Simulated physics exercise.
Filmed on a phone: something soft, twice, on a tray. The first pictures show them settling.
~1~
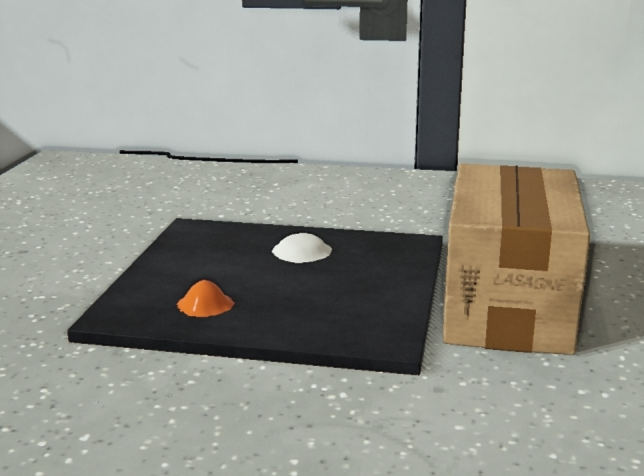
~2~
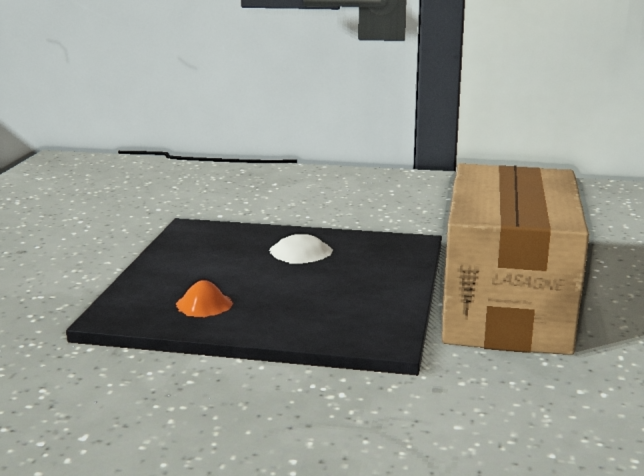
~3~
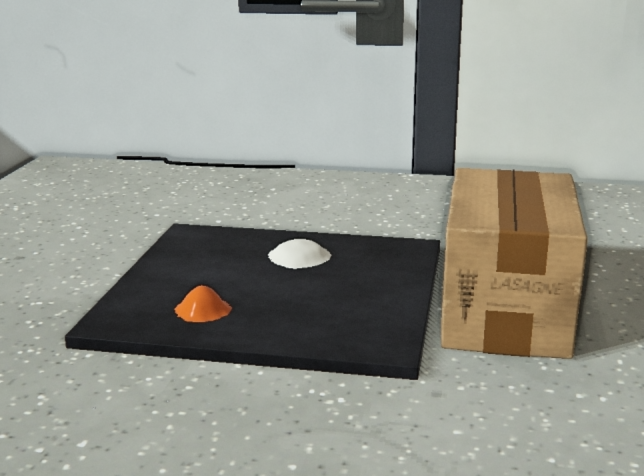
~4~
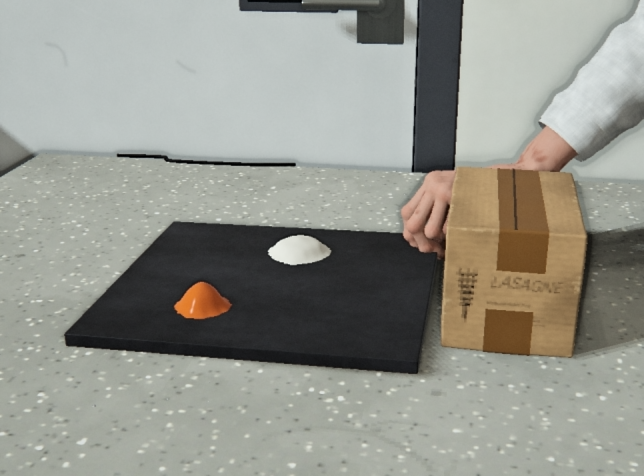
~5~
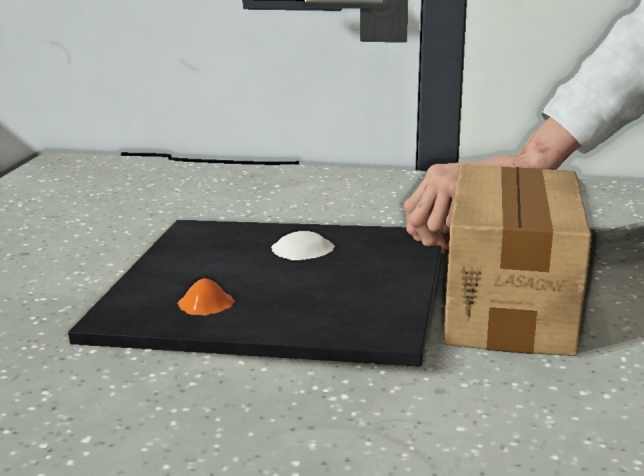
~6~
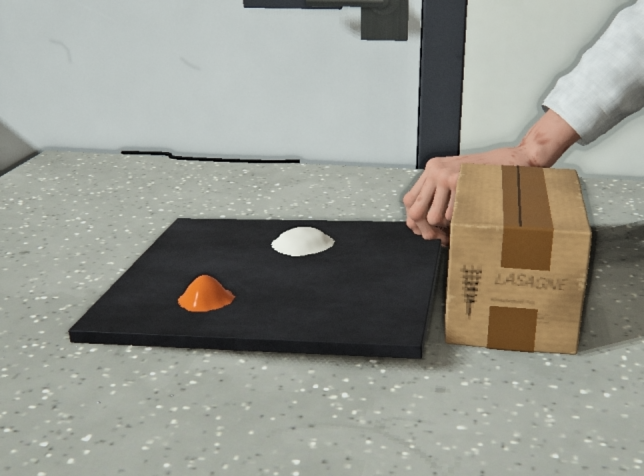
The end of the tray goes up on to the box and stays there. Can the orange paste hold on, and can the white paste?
The orange paste keeps clear of the edge; the white paste keeps clear of the edge.
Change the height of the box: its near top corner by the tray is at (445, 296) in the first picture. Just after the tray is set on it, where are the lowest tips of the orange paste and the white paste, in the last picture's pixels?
The first near (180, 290), the second near (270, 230).
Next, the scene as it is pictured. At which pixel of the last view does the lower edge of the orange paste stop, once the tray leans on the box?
Roughly at (171, 267).
A moment on, slope about 24°; the orange paste has not moved; the white paste has not moved.
Further on, the orange paste has not moved; the white paste has not moved.
When it is over, slope about 24°; the orange paste has not moved; the white paste has not moved.
